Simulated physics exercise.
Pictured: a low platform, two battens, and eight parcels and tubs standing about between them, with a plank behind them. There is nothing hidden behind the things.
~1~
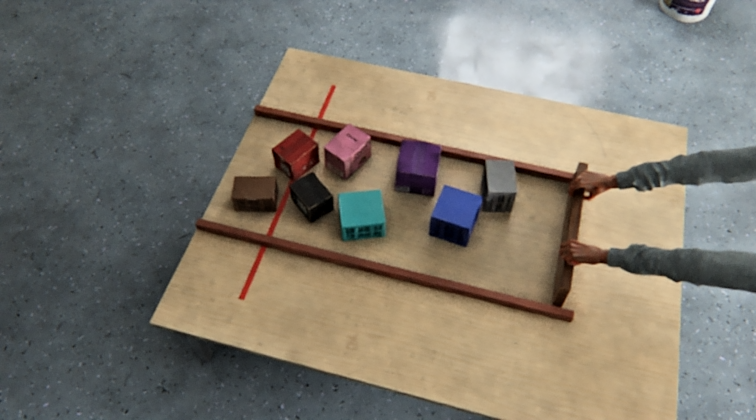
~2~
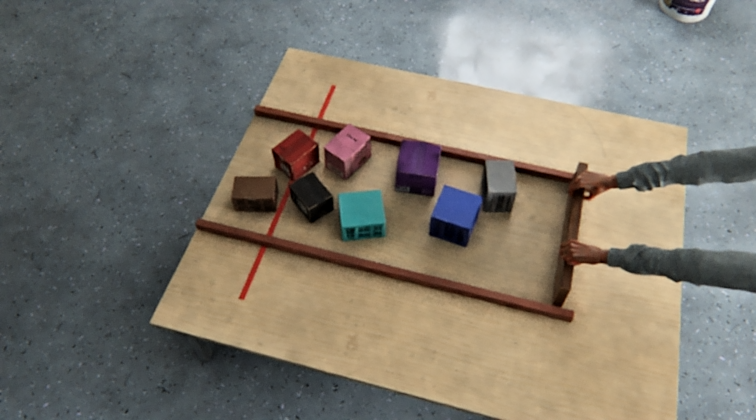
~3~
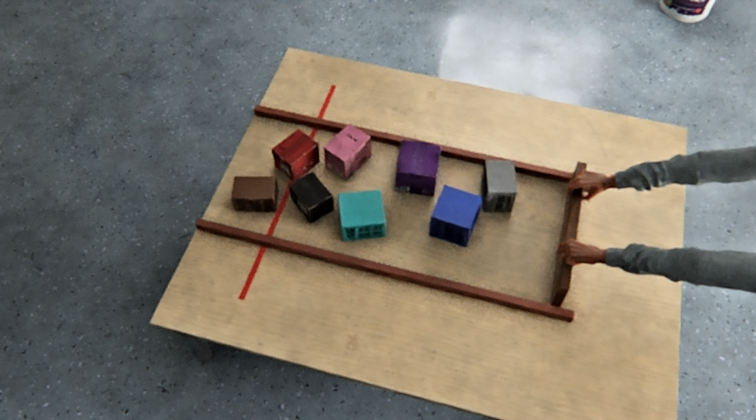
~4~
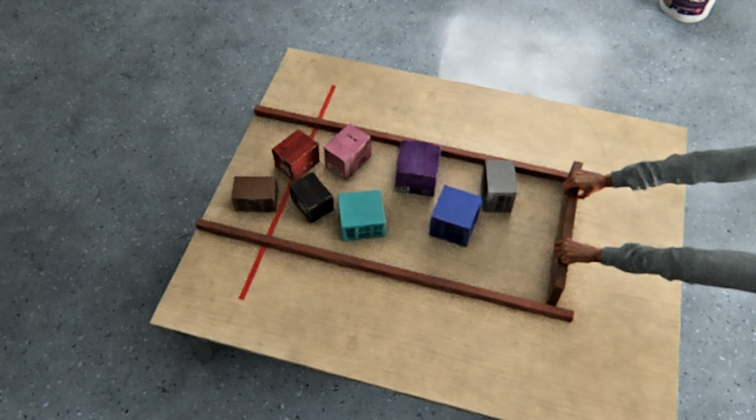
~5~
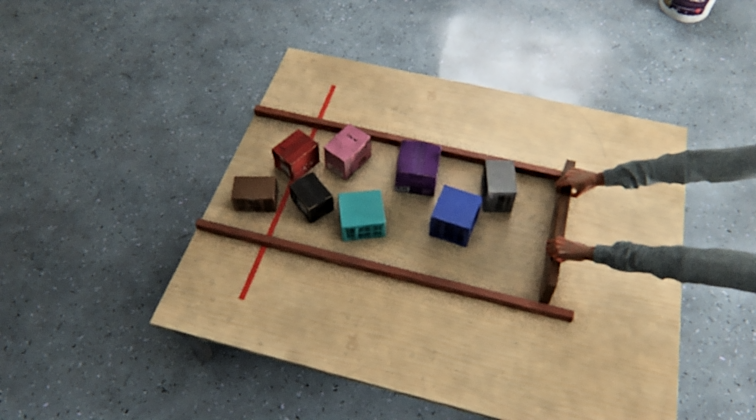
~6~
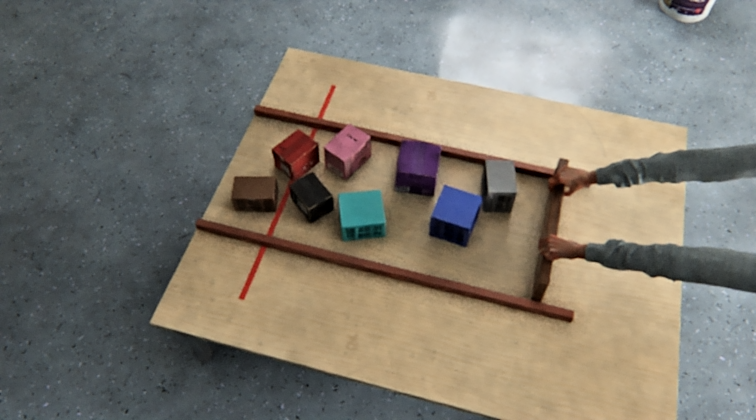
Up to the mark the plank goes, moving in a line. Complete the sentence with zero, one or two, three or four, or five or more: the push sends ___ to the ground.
The push sends three or four to the ground.
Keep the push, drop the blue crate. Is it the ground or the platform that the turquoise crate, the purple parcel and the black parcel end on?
Turquoise crate stays put, purple parcel stays put, black parcel stays put.
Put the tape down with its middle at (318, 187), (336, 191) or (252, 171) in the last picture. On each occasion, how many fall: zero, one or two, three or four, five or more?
First either three or four, then 1 or 2, then 5 or more.
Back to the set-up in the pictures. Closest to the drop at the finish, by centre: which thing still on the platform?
The turquoise crate winds up nearest.
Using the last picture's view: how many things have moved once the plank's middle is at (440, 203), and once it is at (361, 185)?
First position 3; second position 8.
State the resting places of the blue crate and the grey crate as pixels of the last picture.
I'd say approximately (270, 174) and then (292, 139).
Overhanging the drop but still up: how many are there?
I'd put it at 1.
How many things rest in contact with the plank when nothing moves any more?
Number in contact with it: 2.
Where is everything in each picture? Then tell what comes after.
Brown crate (255, 194); red parcel (296, 155); black parcel (312, 197); plank (570, 233); tape (293, 181), in the first picture.
Red parcel (296, 155); blue crate (455, 216), in the second picture.
Black parcel (312, 197); turquoise crate (362, 215), in the third picture.
Brown crate (255, 194); plank (565, 232), in the fourth picture.
Red parcel (296, 155); grey crate (499, 187), in the fifth picture.
Brown crate (255, 194); red parcel (296, 155); black parcel (312, 197); plank (550, 228); tape (293, 181), in the sixth picture.
Soon after, none off yet; brown crate at rest near (255, 194); red parcel at rest near (296, 155); black parcel at rest near (312, 197).
At rest, the number that fall off is three or four; fallen, pink box, black parcel, red parcel and brown crate.
